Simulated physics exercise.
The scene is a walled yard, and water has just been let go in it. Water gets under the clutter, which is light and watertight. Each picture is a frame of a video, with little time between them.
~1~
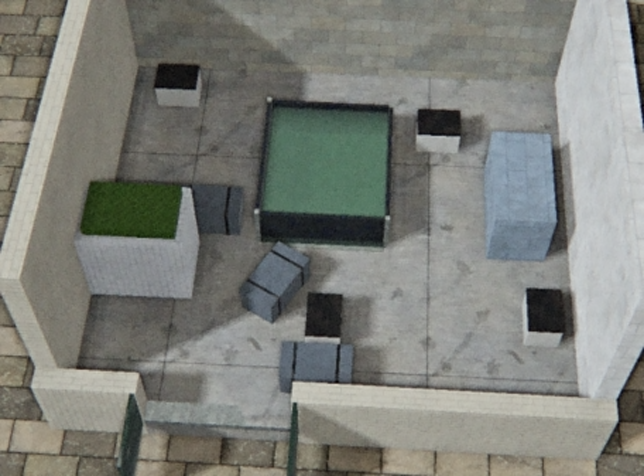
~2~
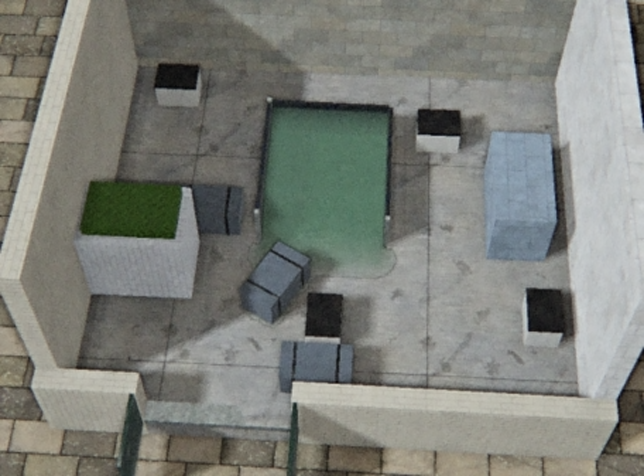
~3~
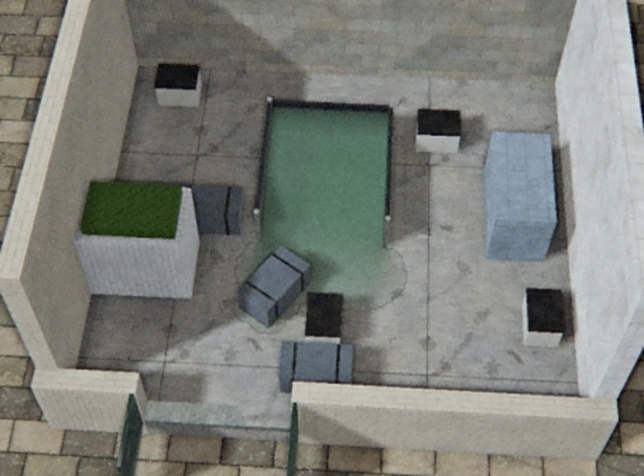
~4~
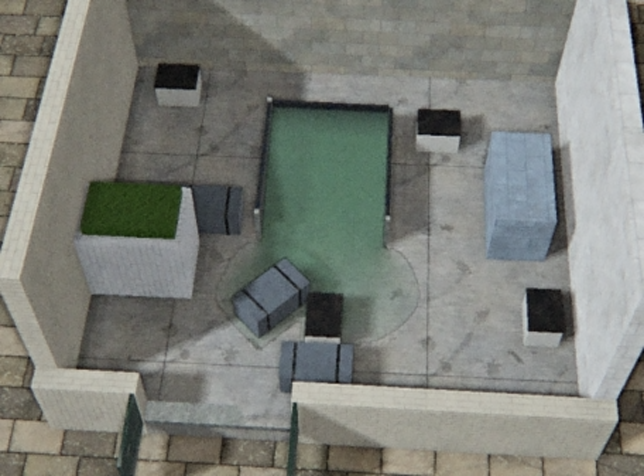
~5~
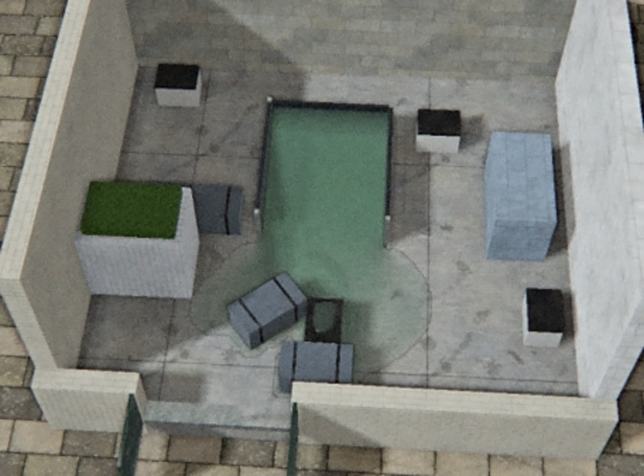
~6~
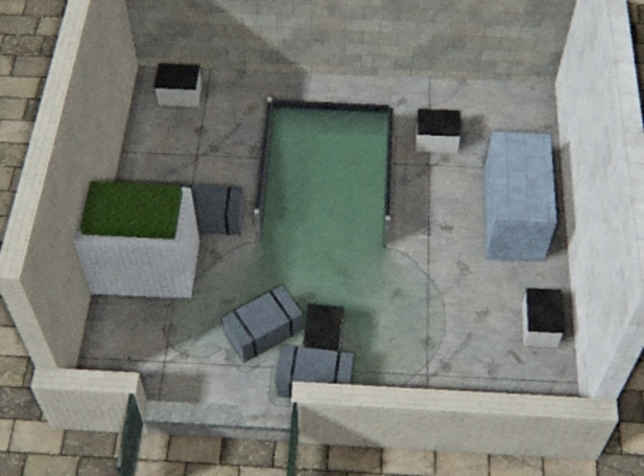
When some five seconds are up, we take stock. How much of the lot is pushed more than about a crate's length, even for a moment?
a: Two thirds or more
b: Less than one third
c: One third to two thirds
c, one third to two thirds.
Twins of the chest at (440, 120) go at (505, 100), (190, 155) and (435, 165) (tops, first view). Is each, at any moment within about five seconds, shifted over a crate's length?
So, in order, the copies go nowhere much, nowhere much, nowhere much.
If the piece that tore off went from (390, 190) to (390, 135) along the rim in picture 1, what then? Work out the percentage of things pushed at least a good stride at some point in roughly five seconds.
That works out to some 0 %.
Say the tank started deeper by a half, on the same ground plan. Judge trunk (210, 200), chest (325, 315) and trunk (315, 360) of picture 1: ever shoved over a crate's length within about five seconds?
Answers in the order asked: Stayed within the threshold, went past the threshold, went past the threshold.
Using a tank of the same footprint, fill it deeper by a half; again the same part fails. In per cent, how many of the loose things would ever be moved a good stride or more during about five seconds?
Roughly 60 %.
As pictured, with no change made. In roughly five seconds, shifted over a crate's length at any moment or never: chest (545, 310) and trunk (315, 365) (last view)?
Order as asked - displaced that much, displaced that much.
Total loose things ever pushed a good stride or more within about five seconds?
Exactly 4.
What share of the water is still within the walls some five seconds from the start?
My figure is 72 per cent.
A moment on, 1 of 7 are well off their spots; 1 afloat.
Next, 1 of 7 are well off their spots; 2 afloat.
Later, 3 of 7 are well off their spots; 1 afloat.
In the end, 4 of 7 are well off their spots, and 4 have been at some point; 1 afloat.
